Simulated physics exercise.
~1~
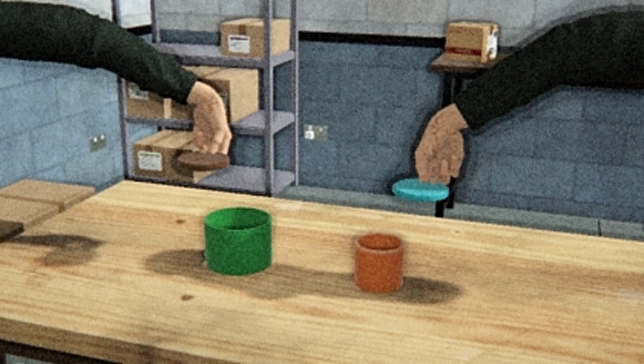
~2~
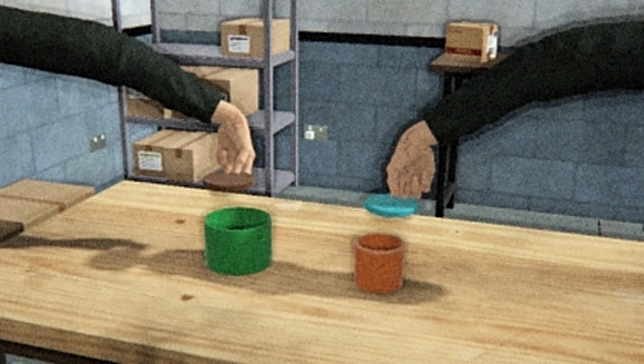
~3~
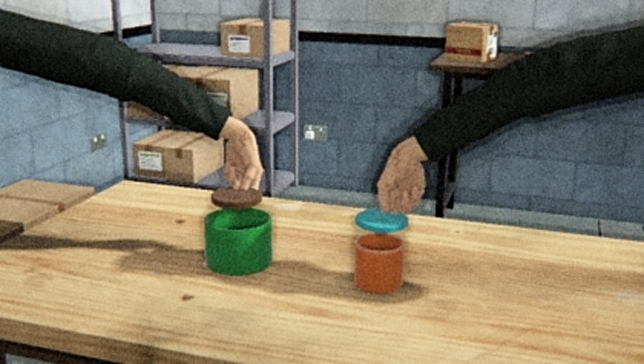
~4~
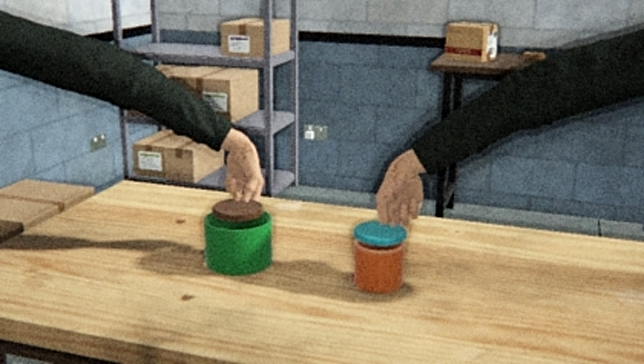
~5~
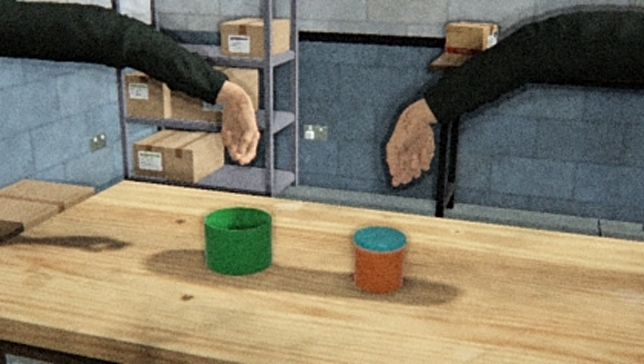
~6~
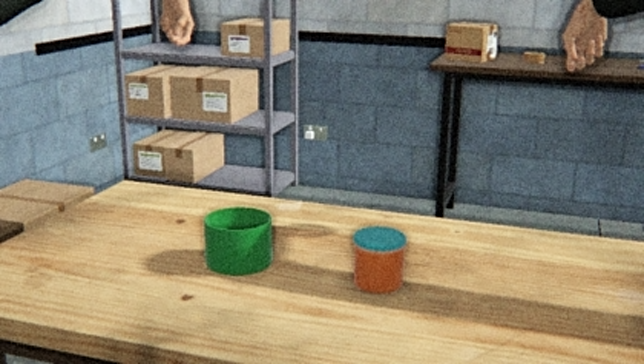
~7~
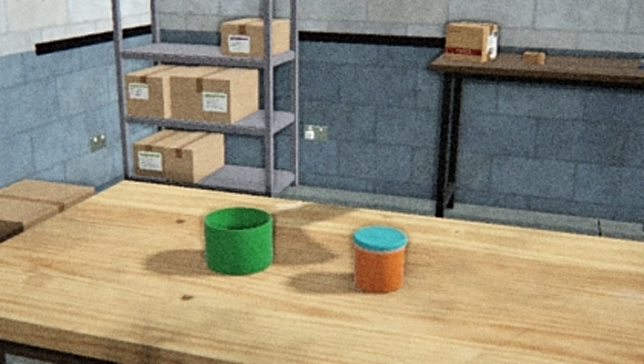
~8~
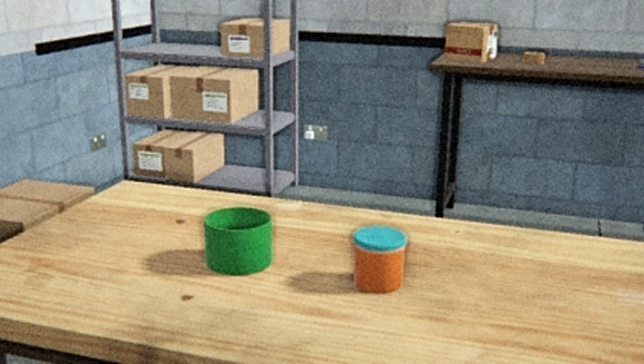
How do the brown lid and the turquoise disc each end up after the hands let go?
The brown lid falls down inside the green container, leaving it open. The turquoise disc rests on the rim of the orange container and covers it.
